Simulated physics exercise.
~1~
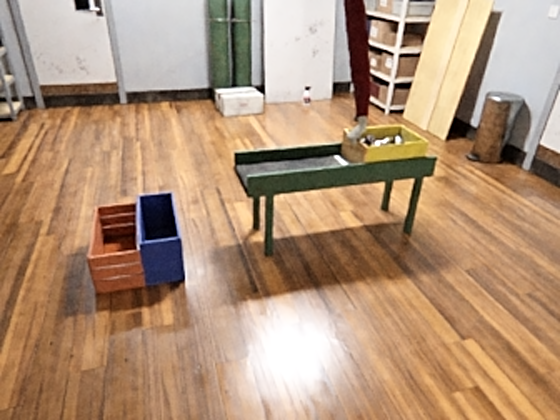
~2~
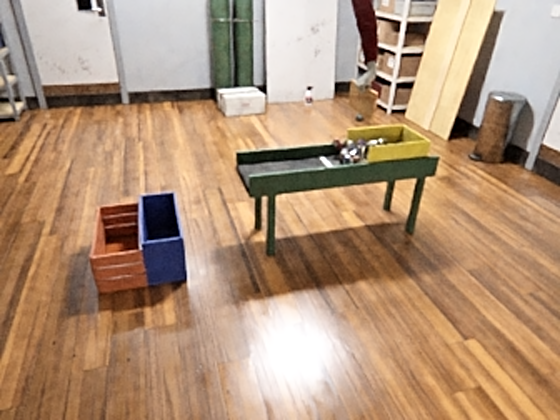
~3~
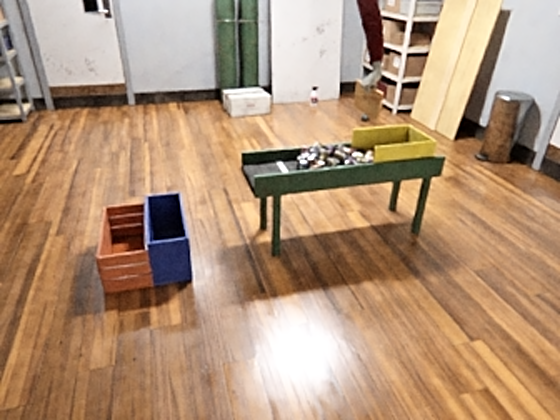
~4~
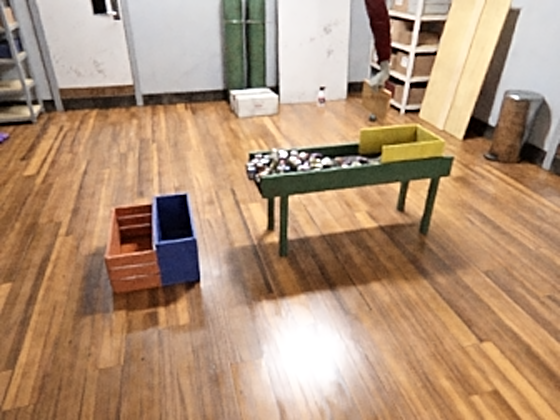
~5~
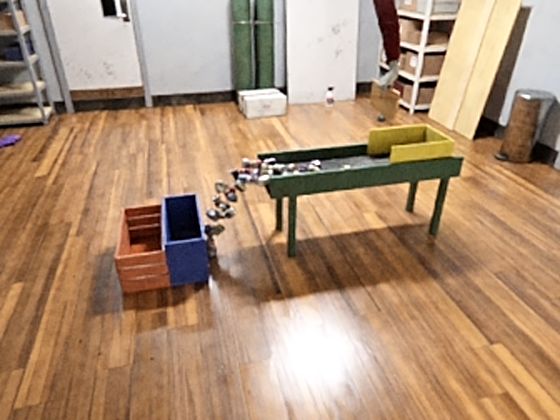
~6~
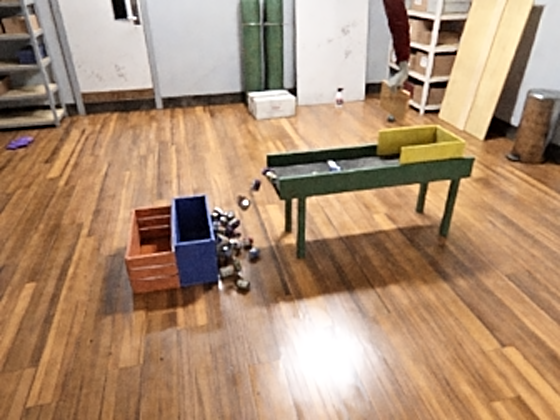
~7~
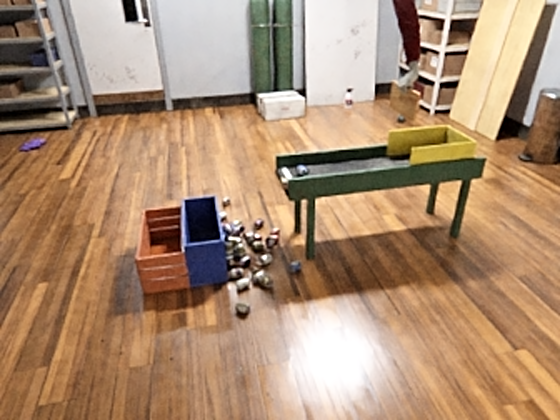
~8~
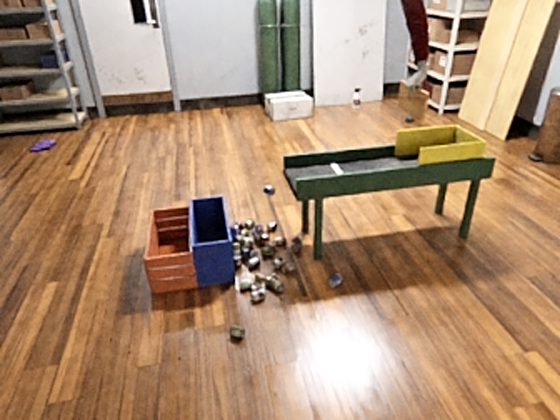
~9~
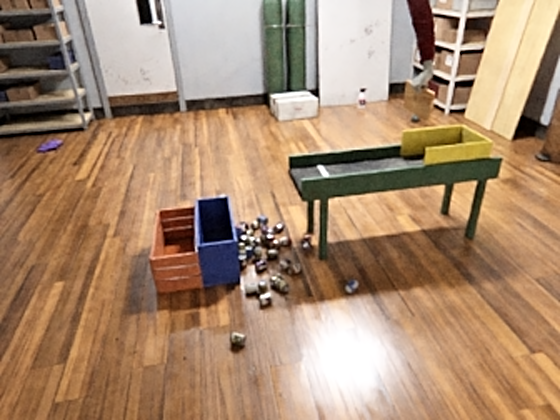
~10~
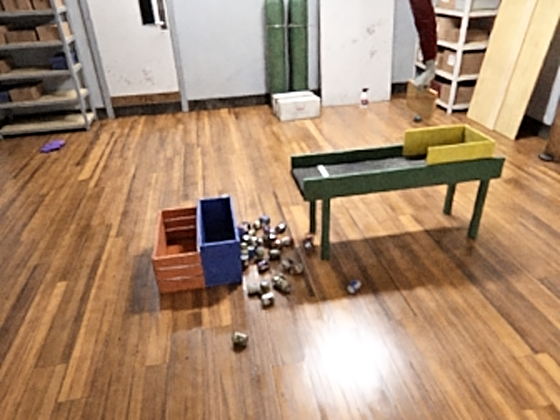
In a workshop-like room with a glossy wooden floor, seen from slightly above, a green belt table stands right of centre with a yellow pen full of mini cans at its right end. A blue tote and an orange tub sit side by side on the floor to the left, with shelves and boxes behind. The pen's gate lifts, and the cans ride left along the belt in a loose pile as the view pans slightly left. They spill off the end, tumble down just short of the blue tote and scatter. The cans finally lie still on the floor between tote and table.
